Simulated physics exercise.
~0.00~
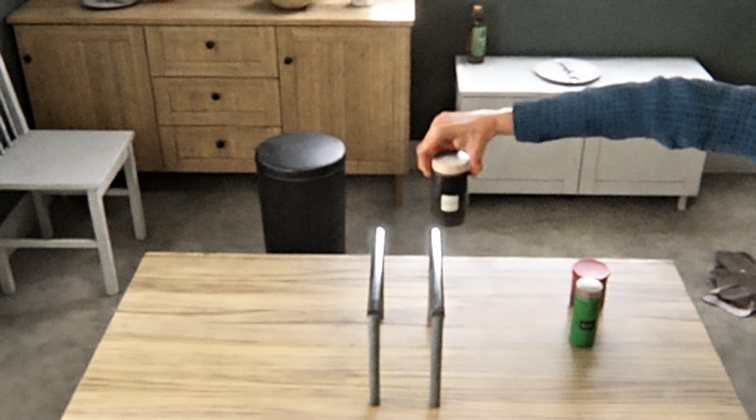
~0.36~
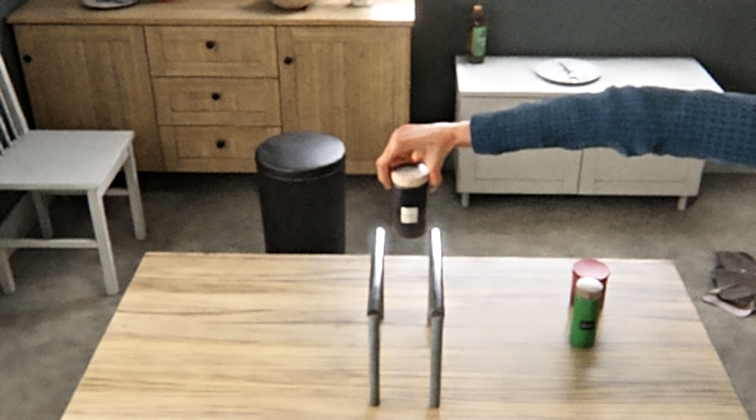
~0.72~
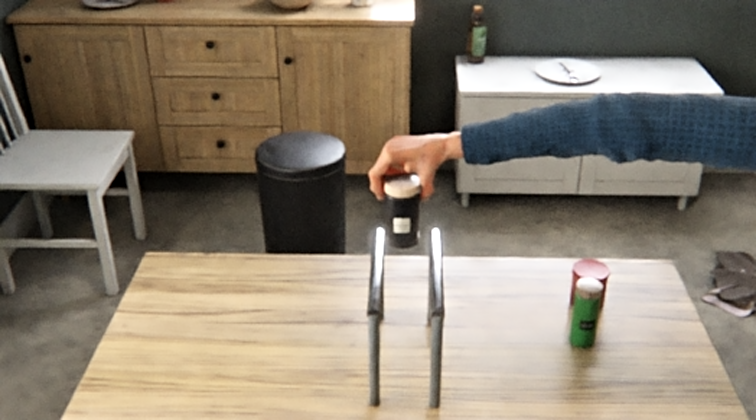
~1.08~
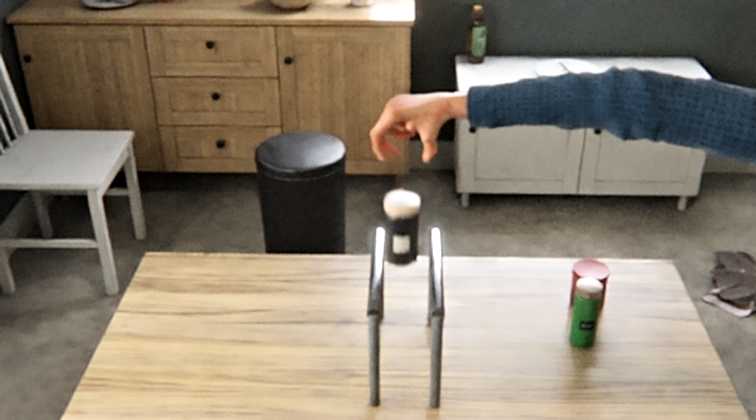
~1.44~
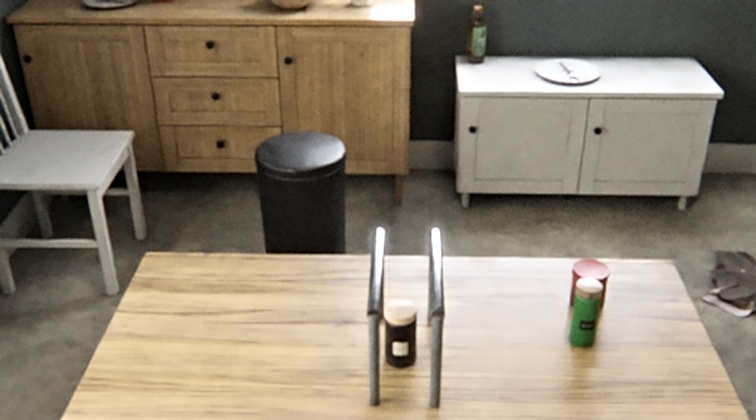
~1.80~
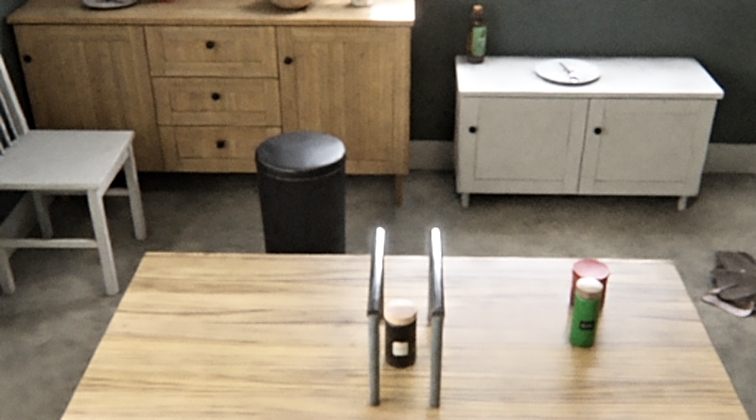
A hand releases a black jar, which drops between two rails and lands upright.
